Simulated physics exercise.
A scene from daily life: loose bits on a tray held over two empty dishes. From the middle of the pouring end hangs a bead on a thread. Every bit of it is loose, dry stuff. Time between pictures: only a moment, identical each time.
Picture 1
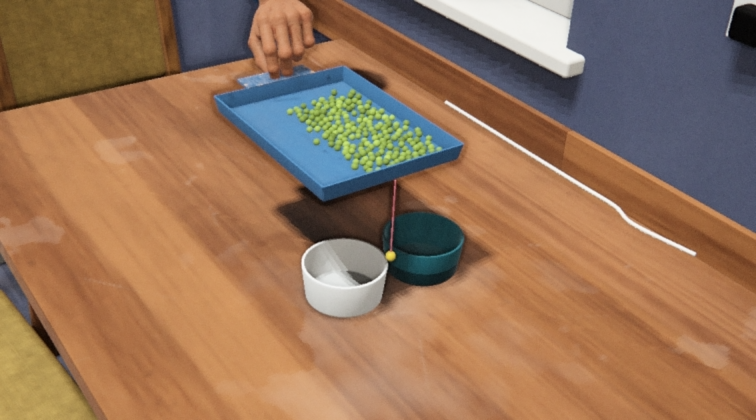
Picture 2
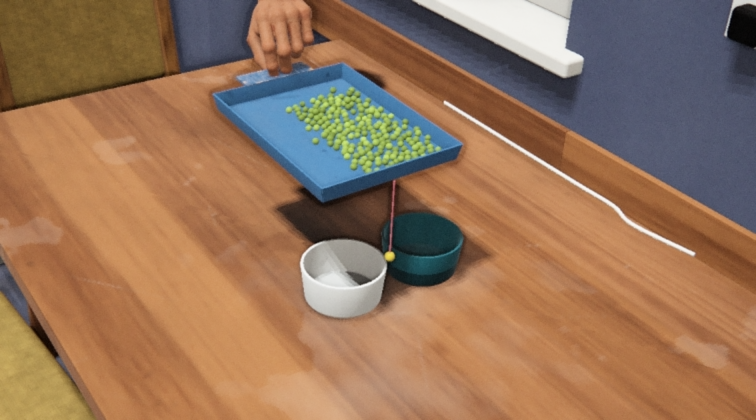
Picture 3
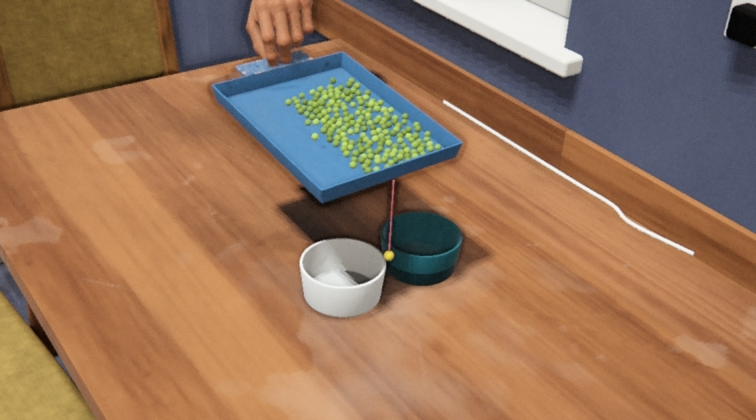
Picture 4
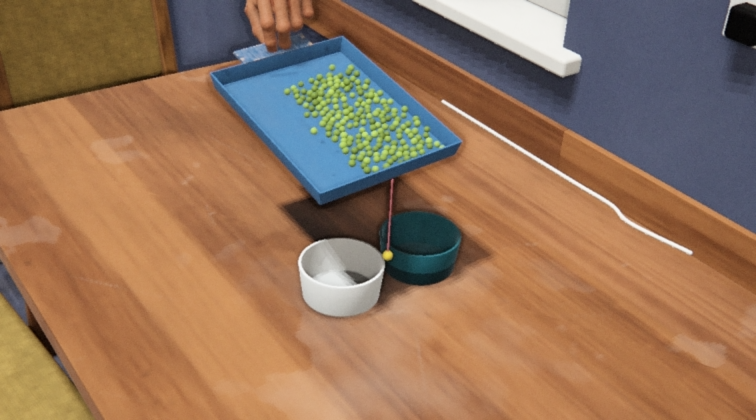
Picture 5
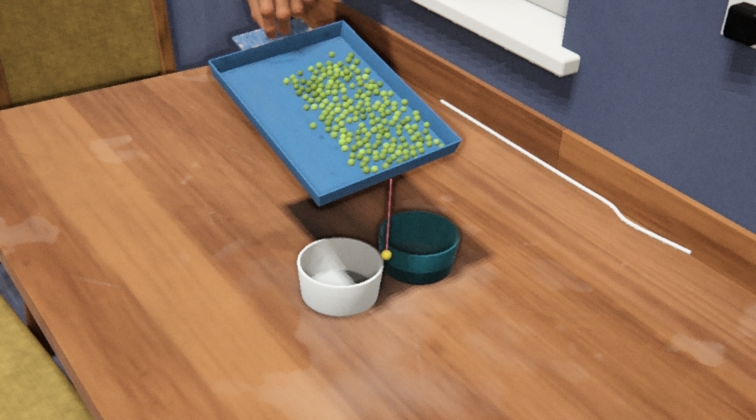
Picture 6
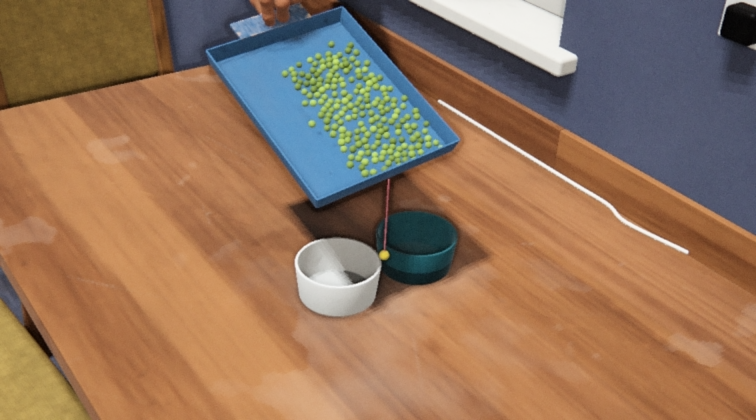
A blue tray scattered with green peas is held over a wooden table, seen from above at an angle, with a blue wall and pale sill behind. Below it sit a white dish at left and a dark teal dish at right, a yellow bead hanging on a red thread between them. The hand raises the tray's far end, steepening it gradually, while the peas shift slightly and the view barely drifts.
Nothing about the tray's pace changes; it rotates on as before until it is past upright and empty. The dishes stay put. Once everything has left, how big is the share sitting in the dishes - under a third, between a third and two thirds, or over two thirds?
Between the two of them they take in a share smaller than a third.
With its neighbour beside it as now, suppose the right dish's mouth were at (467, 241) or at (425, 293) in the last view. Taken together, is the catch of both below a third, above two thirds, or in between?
First: Less than a third; second: The middle third.
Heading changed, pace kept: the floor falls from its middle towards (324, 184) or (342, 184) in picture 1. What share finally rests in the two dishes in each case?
Around 40 per cent first, around 10 per cent next.
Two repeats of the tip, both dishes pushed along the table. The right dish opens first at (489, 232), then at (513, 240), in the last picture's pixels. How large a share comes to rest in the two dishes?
It would be roughly 0 per cent, followed by roughly 0 per cent.
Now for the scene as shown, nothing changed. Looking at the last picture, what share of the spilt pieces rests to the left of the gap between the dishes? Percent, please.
Estimate: About 70 per cent.
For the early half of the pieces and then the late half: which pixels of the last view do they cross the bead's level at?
First part (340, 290), rest (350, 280).
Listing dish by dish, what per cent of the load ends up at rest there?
Per hundred pieces, the left dish ends with about 0 and the right dish with about 0.
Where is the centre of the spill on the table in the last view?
Roughly at pixel (338, 354).
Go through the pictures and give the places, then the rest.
The first picture shows corners of the pouring end at (324, 184) and (459, 143), level; middle of the load at (365, 130), dried peas; left dish at (368, 298); right dish at (447, 267); bead on its thread at (391, 256).
The second picture shows corners of the pouring end at (323, 186) and (458, 143), level; middle of the load at (364, 129).
The third picture shows corners of the pouring end at (323, 187) and (458, 142), tipped barely, lowest at the left corner; middle of the load at (364, 124).
The fourth picture shows corners of the pouring end at (322, 190) and (457, 140), tipped a little, lowest at the left corner; middle of the load at (363, 117).
The fifth picture shows corners of the pouring end at (321, 192) and (457, 139), tipped clearly, lowest at the left corner; middle of the load at (363, 111).
The sixth picture shows corners of the pouring end at (318, 196) and (455, 139), tipped clearly, lowest at the left corner; middle of the load at (362, 108), a small part on the move; left dish at (361, 297); right dish at (440, 266).
Soon, tray tipped steeply; nearly all on the tray; a stray few outside both; a stray few in the air.
A while on, tray tipped past a quarter turn; a small part on the tray; about half outside both; about a third in the air.
Towards the end, tray tipped past a quarter turn; a stray few in the left dish; nearly all outside both.
Finally, tray tipped past a quarter turn; a stray few in the left dish; none in the right dish; nearly all outside both.
